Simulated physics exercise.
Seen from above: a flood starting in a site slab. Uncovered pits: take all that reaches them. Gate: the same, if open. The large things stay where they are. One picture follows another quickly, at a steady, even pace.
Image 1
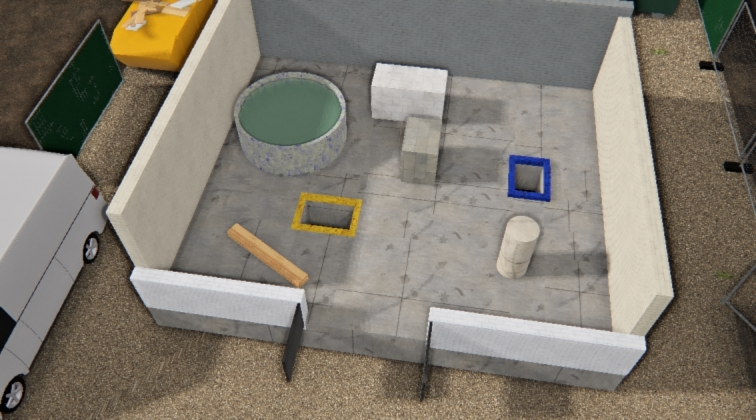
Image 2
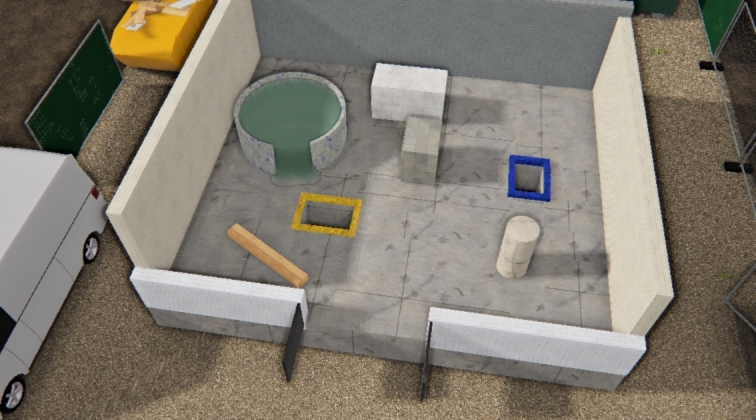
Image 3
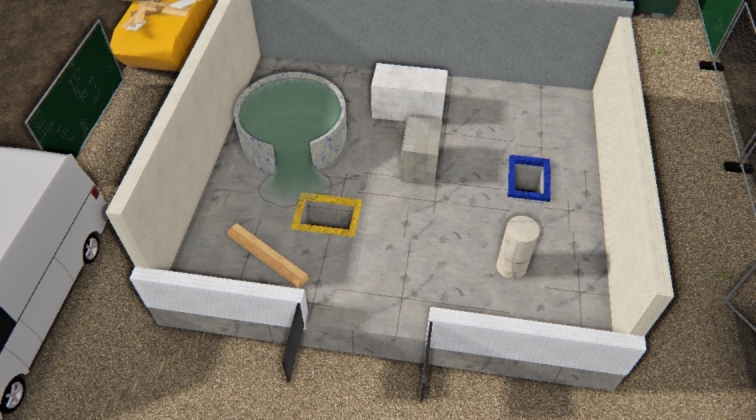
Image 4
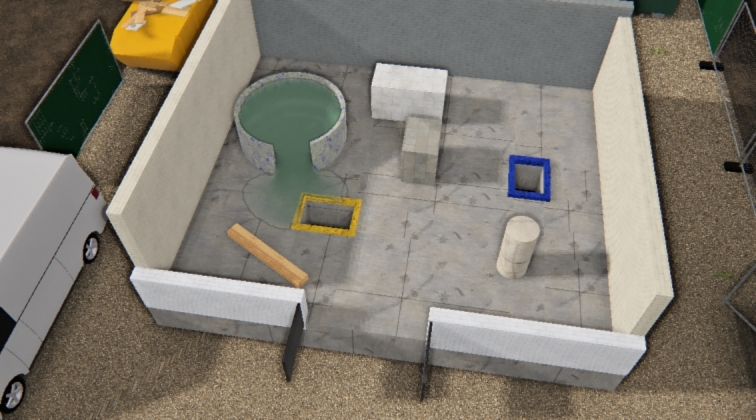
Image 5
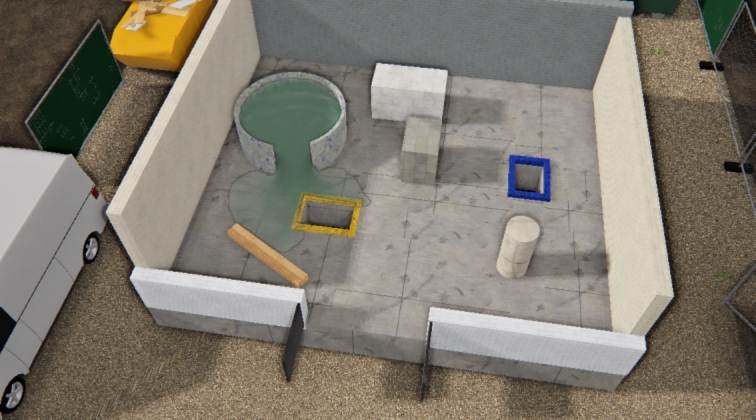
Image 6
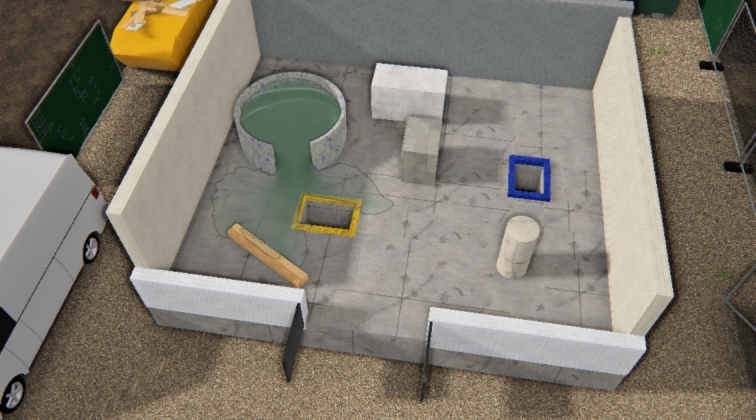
On a walled concrete slab seen from above, a gap opened in the round tank's near side, and greenish water poured out, spreading across the floor around the yellow-edged pit and to the wooden beam.
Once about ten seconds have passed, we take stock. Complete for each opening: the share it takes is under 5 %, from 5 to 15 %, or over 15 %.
The share the gate takes is from 5 to 15 %; the share the yellow pit takes is over 15 %; the share the blue pit takes is under 5 %.
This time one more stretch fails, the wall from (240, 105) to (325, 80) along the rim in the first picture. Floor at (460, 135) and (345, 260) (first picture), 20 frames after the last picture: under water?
The first would be still unwetted and the second still unwetted.
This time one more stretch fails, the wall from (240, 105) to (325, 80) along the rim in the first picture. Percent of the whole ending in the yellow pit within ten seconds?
Yellow: 0 %.
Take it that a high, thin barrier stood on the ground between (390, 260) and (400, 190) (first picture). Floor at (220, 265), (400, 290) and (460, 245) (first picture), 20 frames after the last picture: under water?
Taken in turn, the three points are soaked, soaked and unsoaked.
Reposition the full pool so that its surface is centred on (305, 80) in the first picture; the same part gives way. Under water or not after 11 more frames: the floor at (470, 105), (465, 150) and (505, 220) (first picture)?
Unflooded - unflooded - unflooded.
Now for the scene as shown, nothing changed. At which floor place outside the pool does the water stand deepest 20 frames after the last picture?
(268, 245).
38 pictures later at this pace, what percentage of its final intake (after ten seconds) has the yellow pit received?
Roughly 90 per cent.
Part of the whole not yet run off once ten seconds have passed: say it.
Roughly 64 parts in a hundred.
A moment on, water covers 20 % of the floor; the gate 0 %, the yellow pit 8 %, the blue pit 0 %.
Next, water covers 25 % of the floor; the gate 1 %, the yellow pit 13 %, the blue pit 0 %.
Then, water covers 35 % of the floor; the gate 3 %, the yellow pit 19 %, the blue pit 0 %.
Later, water covers 50 % of the floor; the gate 5 %, the yellow pit 25 %, the blue pit 0 %.
In the end, water covers 65 % of the floor; the gate 8 %, the yellow pit 28 %, the blue pit 0 %.
